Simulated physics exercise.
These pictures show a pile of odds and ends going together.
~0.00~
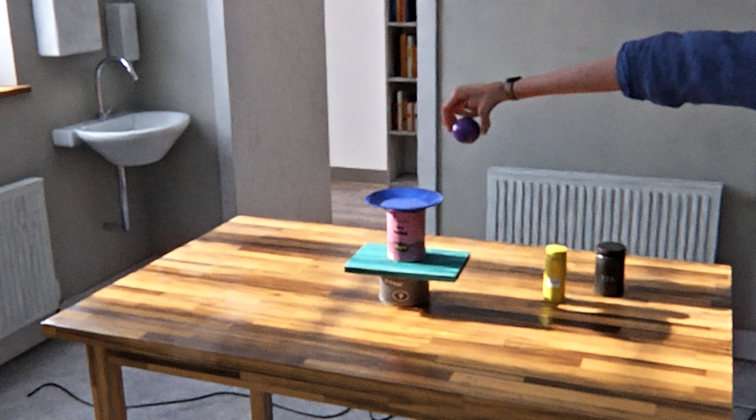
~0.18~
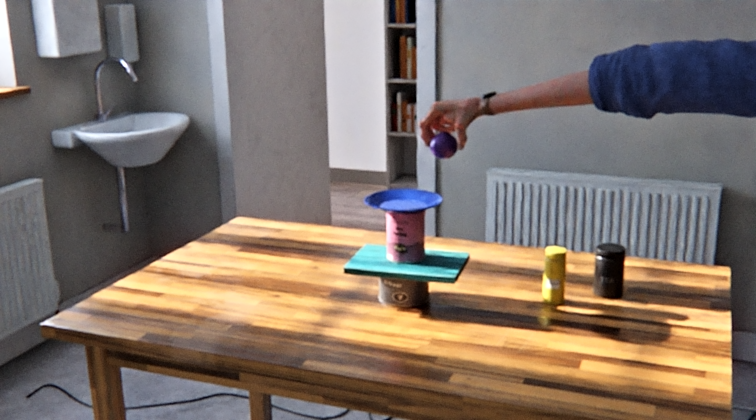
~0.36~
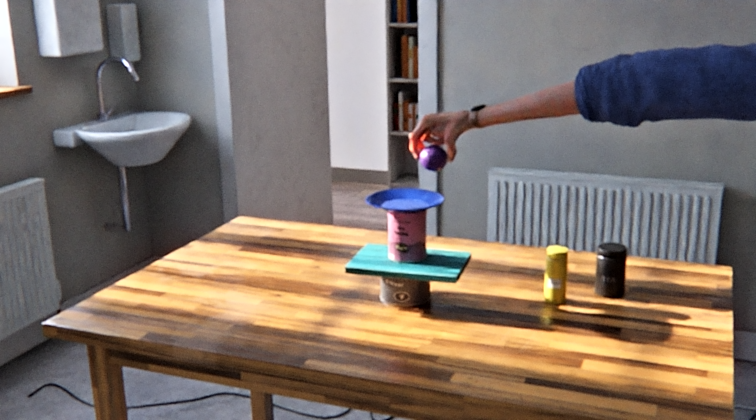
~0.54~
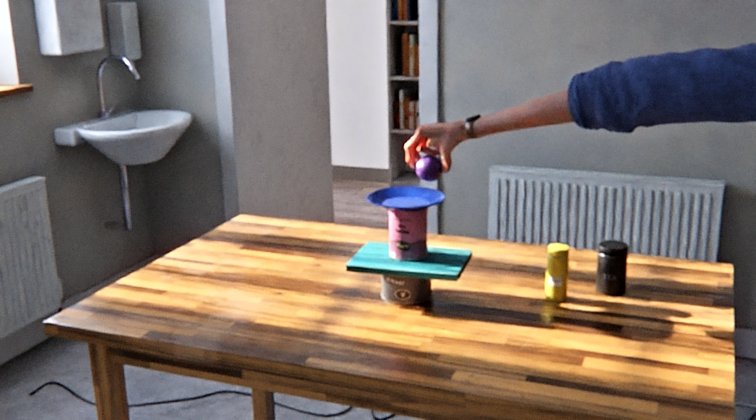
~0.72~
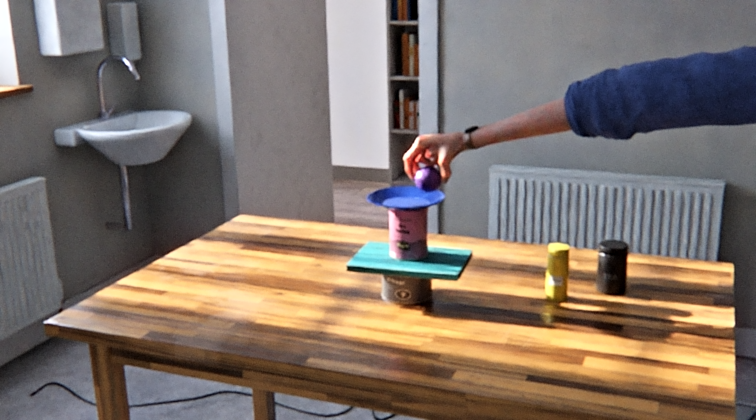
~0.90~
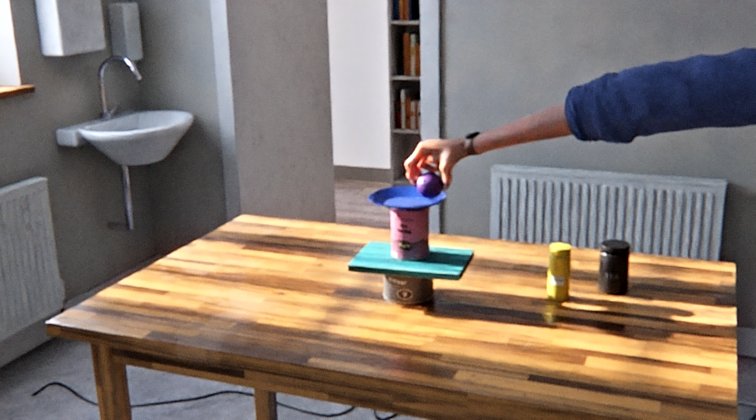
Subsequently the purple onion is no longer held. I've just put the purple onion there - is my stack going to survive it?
Yes: It will stay balanced.
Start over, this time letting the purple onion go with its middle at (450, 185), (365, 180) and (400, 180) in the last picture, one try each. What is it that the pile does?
The pile collapses in the first case, collapses in the second case and remains standing in the third case.
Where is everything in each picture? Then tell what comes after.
The first picture shows coming down; purple onion (467, 130); black jar (610, 269).
The second picture shows coming down; purple onion (444, 146); yellow shaker (555, 276).
The third picture shows coming down; purple onion (434, 158); pink tin (407, 233).
The fourth picture shows coming down; purple onion (430, 168); black jar (612, 268).
The fifth picture shows coming down; purple onion (429, 179); yellow shaker (558, 272).
The sixth picture shows set down, still held; purple onion (430, 184); pink tin (410, 230).
Around 1.70 s, nothing moves.
Around 2.90 s, purple onion resting near (430, 185).
Finally (4.0 s), all 7 still in place. Final places as the last picture's camera would see them, purple onion near (430, 185). The pile keeps its balance.
